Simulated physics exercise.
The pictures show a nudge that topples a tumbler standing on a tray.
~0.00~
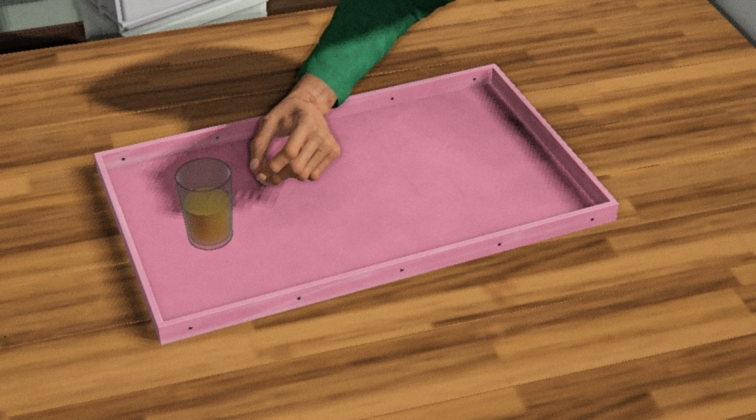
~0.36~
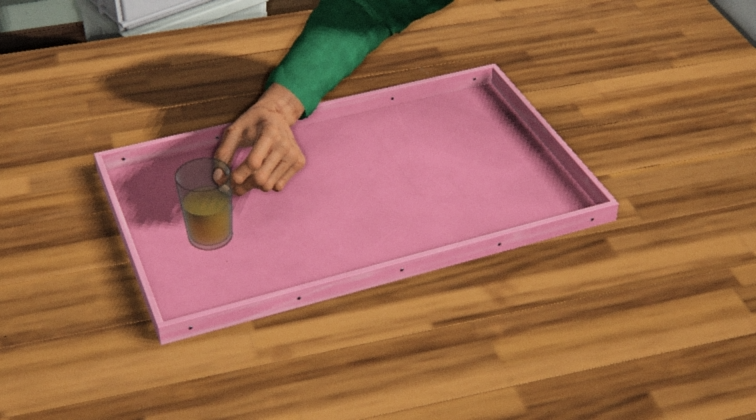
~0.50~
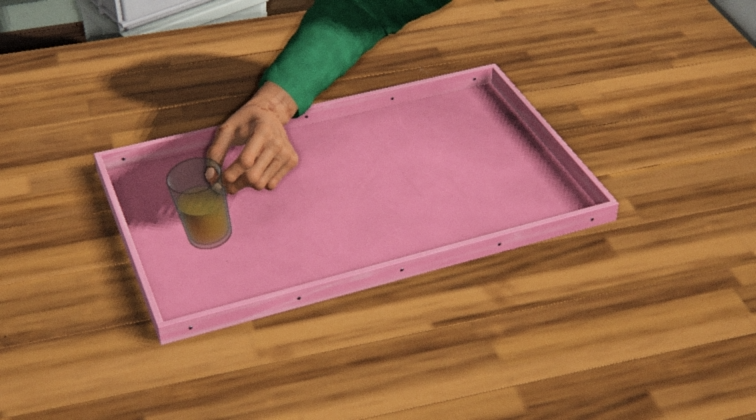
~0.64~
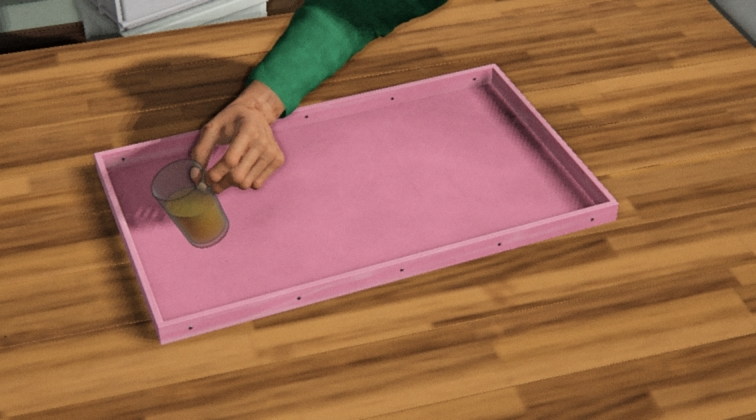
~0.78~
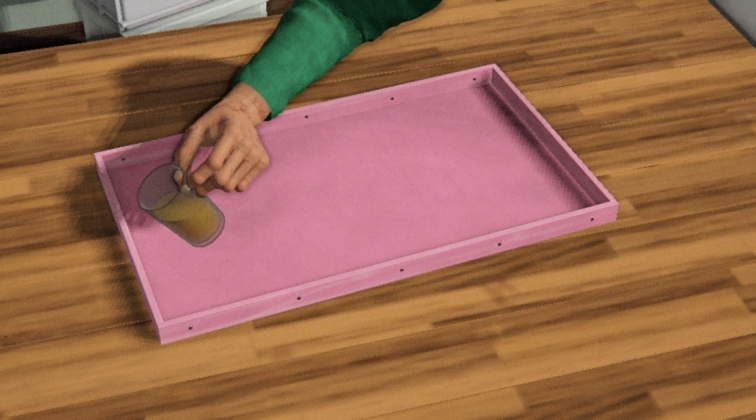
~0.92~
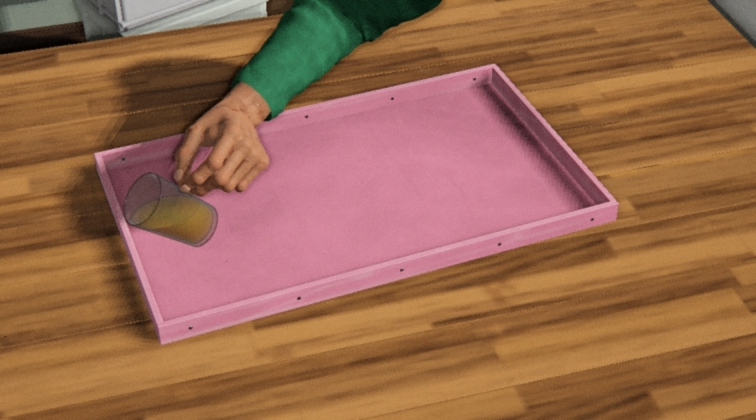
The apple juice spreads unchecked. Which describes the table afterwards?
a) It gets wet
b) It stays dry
The answer is a.
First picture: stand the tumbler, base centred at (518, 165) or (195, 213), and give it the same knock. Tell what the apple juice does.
At the first place it is held by the rim, at the second it escapes from the tray.
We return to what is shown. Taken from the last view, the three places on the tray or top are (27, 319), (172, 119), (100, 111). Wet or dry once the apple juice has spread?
First one got to; second one left alone; third one left alone.
After 1.5 s, the tumbler lies across the rim; the puddle covers about as much as a plate; it is on the top, beyond the rim.
After 2.3 s, the puddle covers about as much as a tray; it is on the top, beyond the rim.
After 3.6 s, the puddle covers about as much as a tray; it is on the top, beyond the rim.
